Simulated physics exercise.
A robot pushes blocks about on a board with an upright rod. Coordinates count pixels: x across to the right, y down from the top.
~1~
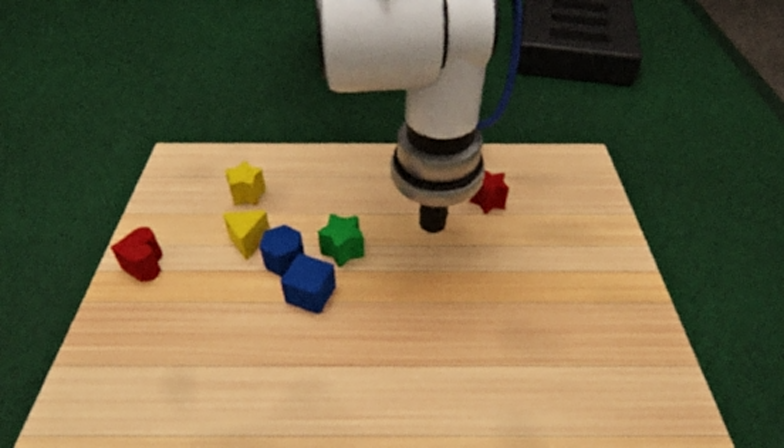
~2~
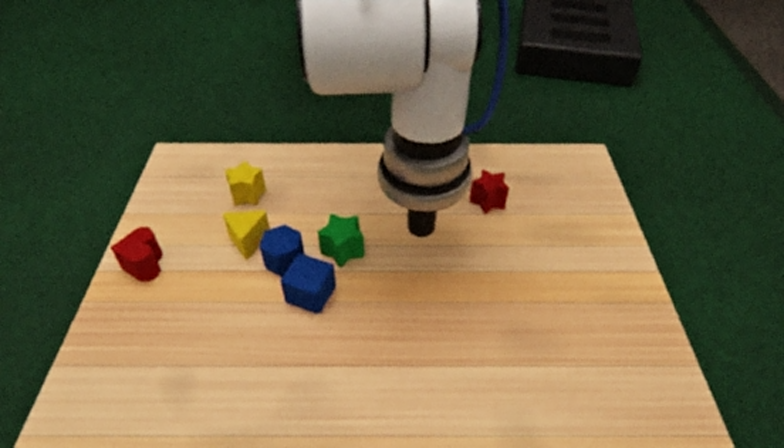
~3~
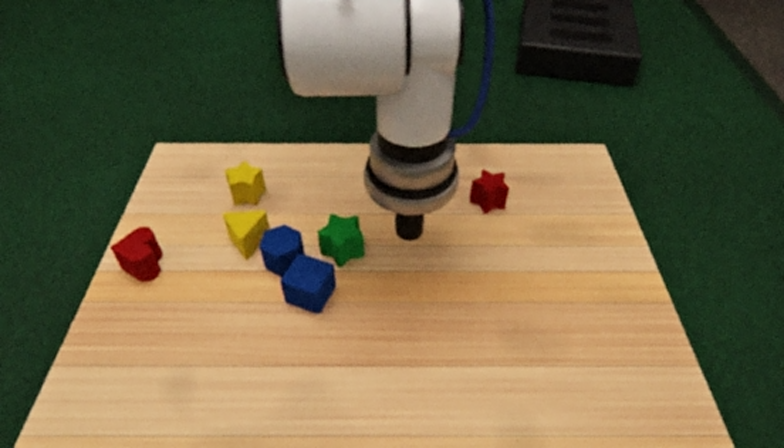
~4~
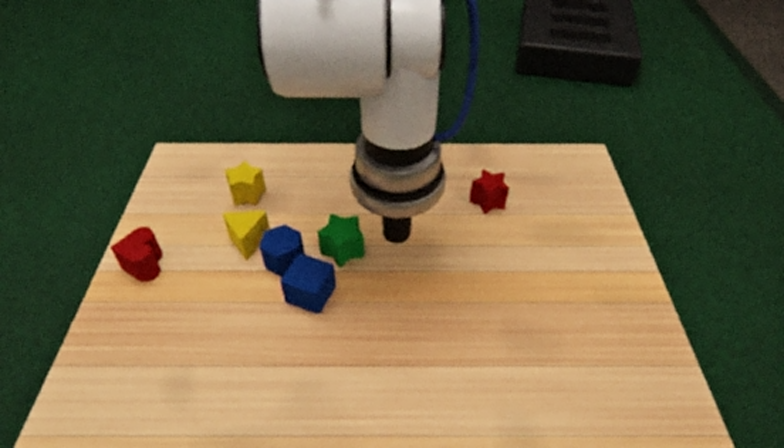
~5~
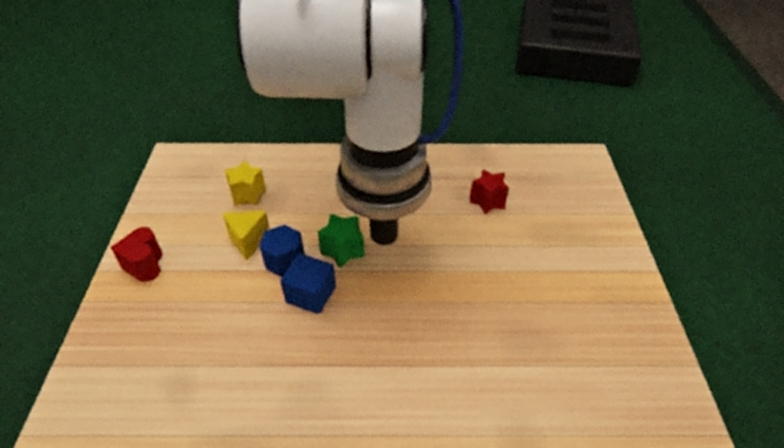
White robot arm moving its dark rod slowly left across a wooden board, nearing a green star block beside blue blocks.
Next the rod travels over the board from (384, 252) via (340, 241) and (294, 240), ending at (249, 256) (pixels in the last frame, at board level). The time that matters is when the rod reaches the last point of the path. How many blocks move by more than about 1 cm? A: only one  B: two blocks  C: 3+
Letter C.
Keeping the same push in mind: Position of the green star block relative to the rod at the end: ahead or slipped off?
My answer is that the green star block is still ahead.
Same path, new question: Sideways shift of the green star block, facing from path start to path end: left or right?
Side: Left.
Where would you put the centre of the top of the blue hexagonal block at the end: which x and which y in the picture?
If I read the scene right, the answer is (190, 274).
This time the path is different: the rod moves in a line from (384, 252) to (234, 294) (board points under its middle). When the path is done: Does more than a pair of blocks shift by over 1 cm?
That would be a yes.
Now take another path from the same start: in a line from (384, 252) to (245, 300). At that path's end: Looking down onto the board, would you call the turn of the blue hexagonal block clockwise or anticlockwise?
The block turns counter-clockwise.
The first path, step by step. One third of the way, rod (337, 225); blue hexagonal block (268, 241), turned 25° anticlockwise; green star block (307, 224).
Two thirds of the way, rod (291, 225); yellow triangle (227, 222); blue hexagonal block (238, 253), turned 40° anticlockwise; green star block (261, 227).
At the end, rod (245, 241); yellow triangle (189, 225), turned 15° clockwise; blue hexagonal block (190, 274), turned 60° anticlockwise; blue four-sided block in place; green star block (212, 244).
